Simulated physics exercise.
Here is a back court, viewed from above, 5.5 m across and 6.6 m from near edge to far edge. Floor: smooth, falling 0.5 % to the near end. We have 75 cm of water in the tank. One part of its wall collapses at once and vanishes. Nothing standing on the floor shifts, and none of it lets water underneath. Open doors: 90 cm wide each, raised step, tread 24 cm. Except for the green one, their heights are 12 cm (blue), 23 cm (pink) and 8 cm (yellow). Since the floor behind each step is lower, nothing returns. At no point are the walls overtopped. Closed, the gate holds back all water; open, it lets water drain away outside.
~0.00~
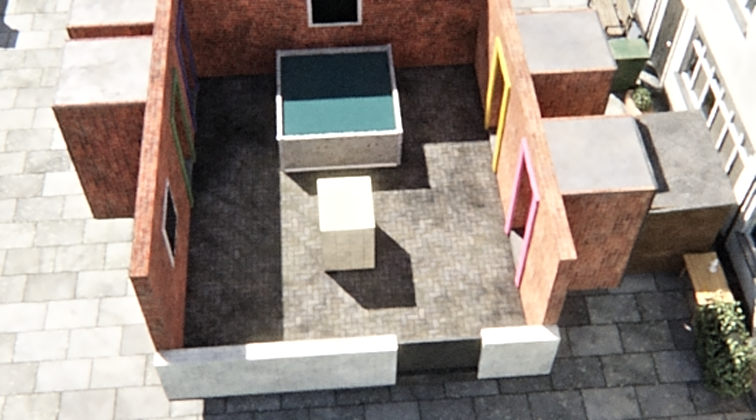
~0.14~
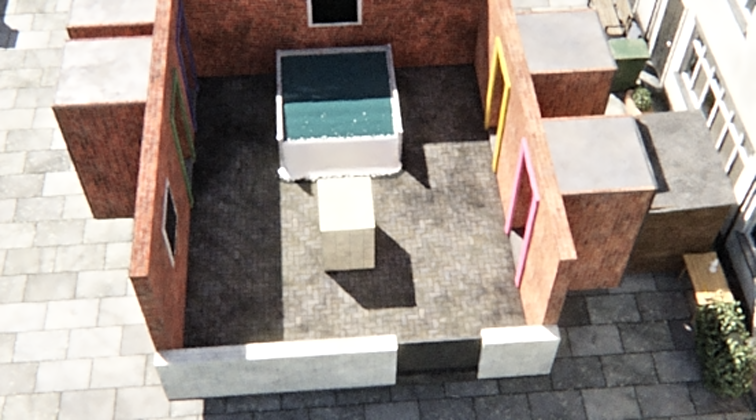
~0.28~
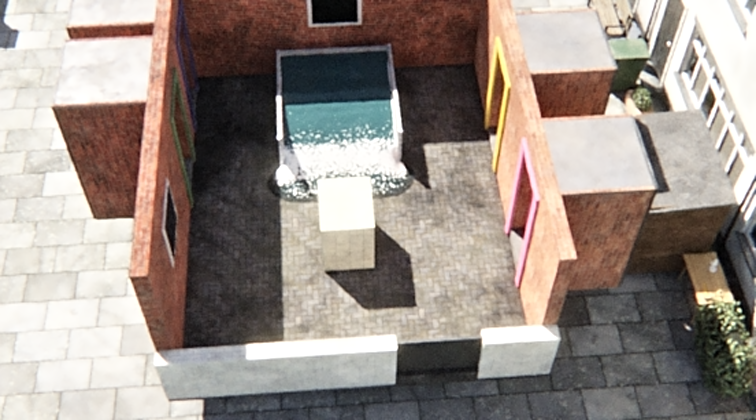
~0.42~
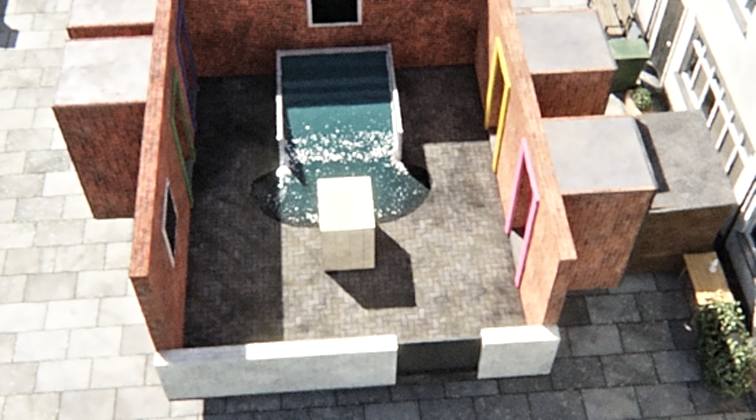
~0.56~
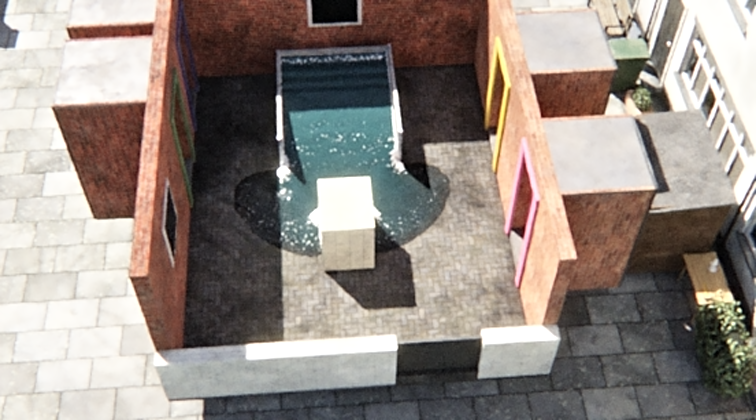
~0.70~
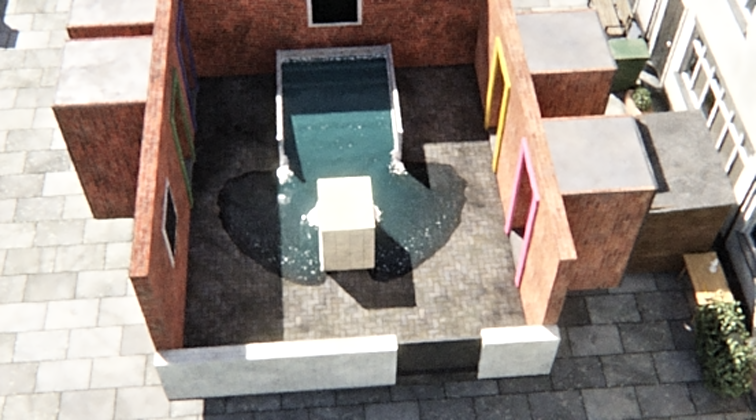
The footage shows a walled brick court from above, where the near side of a water-filled tank disappears and foaming water pours out, spreading across the paved floor in a widening pool and flowing around both sides of a pale block.
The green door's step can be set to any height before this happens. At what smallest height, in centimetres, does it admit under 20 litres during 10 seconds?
At about 8 centimetres.
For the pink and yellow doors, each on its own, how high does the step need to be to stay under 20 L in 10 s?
About 20 cm at pink and about 7.0 cm at yellow.
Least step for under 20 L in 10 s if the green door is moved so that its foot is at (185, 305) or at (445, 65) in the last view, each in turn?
You'd want roughly 19 cm there first, then roughly 12.0 cm.
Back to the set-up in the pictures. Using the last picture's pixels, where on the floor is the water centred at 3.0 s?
Centre of the water: Approx. (345, 241) px.
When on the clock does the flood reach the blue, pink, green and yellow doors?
The blue door at 3.6 s, the pink door at 1.3 s, the green door at 1.4 s, the yellow door at 2.8 s.
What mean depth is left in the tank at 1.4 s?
Some 38 cm.
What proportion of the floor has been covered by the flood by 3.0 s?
Around 70 per cent of the free floor.
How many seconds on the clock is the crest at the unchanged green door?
That happens close to 6.5 s on the clock.
After 1.4 s water covers 55 % of the floor, deepest (53 cm) near (345, 210); it has not reached the green door.
After 3.0 s water covers 70 % of the floor, deepest (35 cm) near (184, 346); 7 cm at the green door, 0 litres in over its 13 cm step.
After 10.0 s water covers 100 % of the floor, deepest (22 cm) near (335, 74); 7 cm at the green door, 1 litre in over its 13 cm step.
At the green door as built, the water arrived by 1.5 s and peaked near 13 cm at 6.4 s.
Run again over the same 10 s with other heights there, 30 litres in over 7 cm, 10 litres over 9.5 cm. The limit of 20 litres is kept from about 8 cm up.
